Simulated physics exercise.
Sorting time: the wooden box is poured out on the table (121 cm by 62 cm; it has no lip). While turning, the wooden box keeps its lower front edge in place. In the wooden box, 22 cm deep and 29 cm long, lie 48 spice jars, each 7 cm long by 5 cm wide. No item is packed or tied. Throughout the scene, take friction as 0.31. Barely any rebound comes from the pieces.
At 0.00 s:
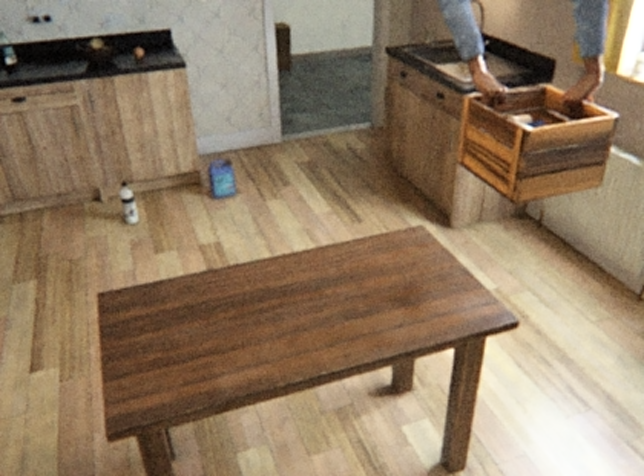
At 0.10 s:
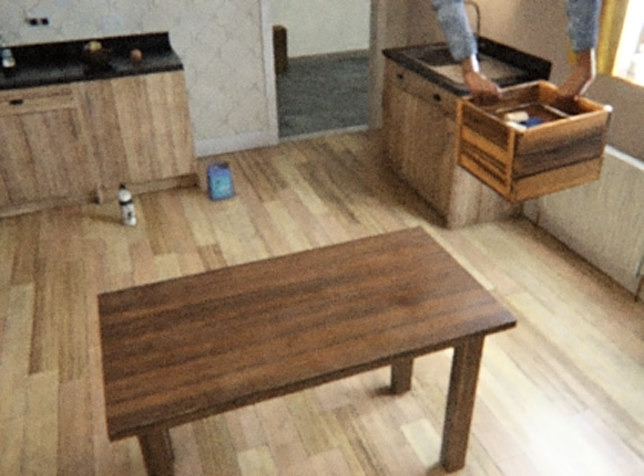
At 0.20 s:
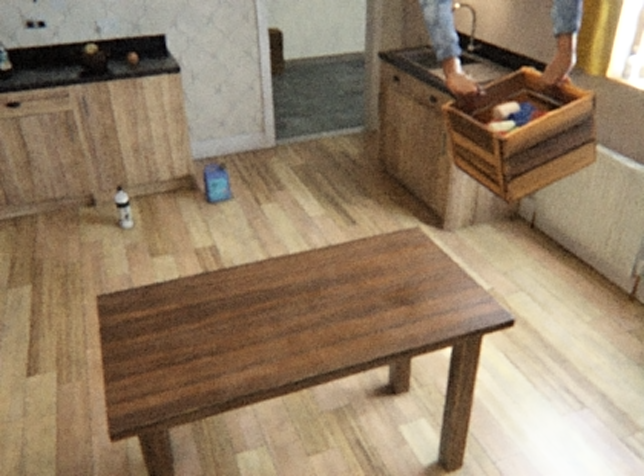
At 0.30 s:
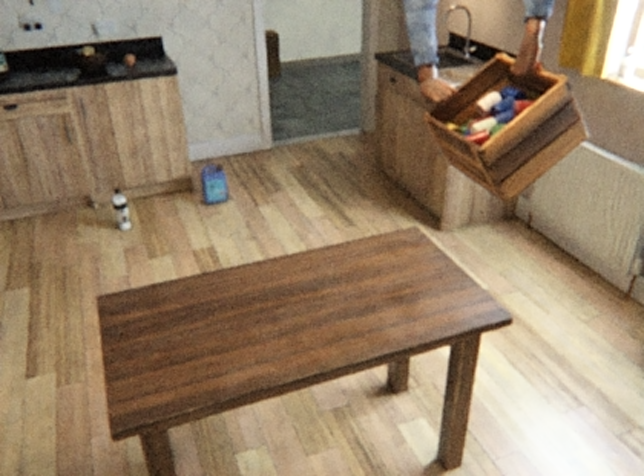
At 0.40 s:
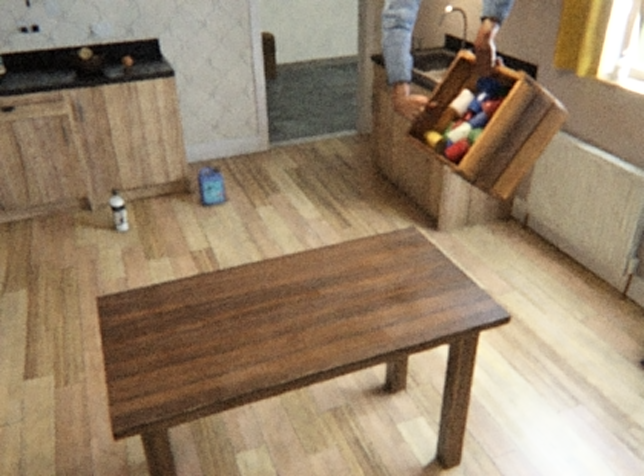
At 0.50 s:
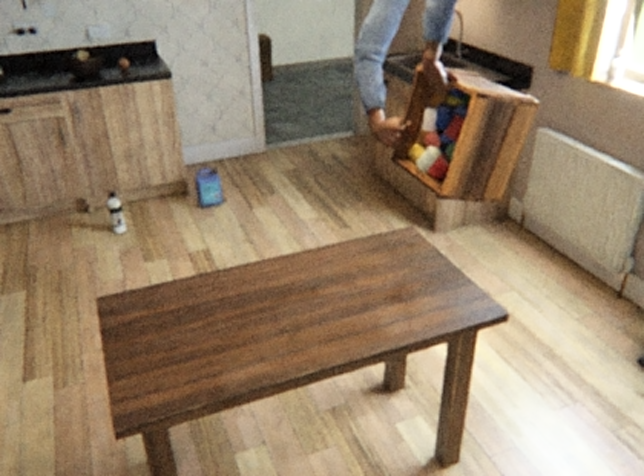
Two hands tilt a wooden box of colourful items steeply leftward beside the kitchen counter.
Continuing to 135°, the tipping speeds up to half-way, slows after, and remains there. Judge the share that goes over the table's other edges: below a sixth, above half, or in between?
The middle band: A sixth to a half.
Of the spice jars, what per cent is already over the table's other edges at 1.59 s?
Some 20 per cent by then.
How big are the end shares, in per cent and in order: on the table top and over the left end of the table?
It works out to roughly 55 per cent and 5 per cent, in that order.
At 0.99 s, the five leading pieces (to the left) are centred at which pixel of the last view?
They're centred near (298, 298).
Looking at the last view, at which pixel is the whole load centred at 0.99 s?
Look near pixel (366, 275).
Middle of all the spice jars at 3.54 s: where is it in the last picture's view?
Somewhere about (324, 284) in pixels.
After 0.99 s, tilt 135°; 3 still in the wooden box, 41 on the table top and 4 in the air.
After 1.59 s, tilt 135°; 39 on the table top and 9 over the table's other edges.
After 2.44 s, tilt 135°; 30 on the table top, 3 over the left end of the table and 15 over the table's other edges.
When it is over (at 3.54 s), 27 on the table top, 3 over the left end of the table and 18 over the table's other edges. Asked share, 18 of 48, 38 per cent.
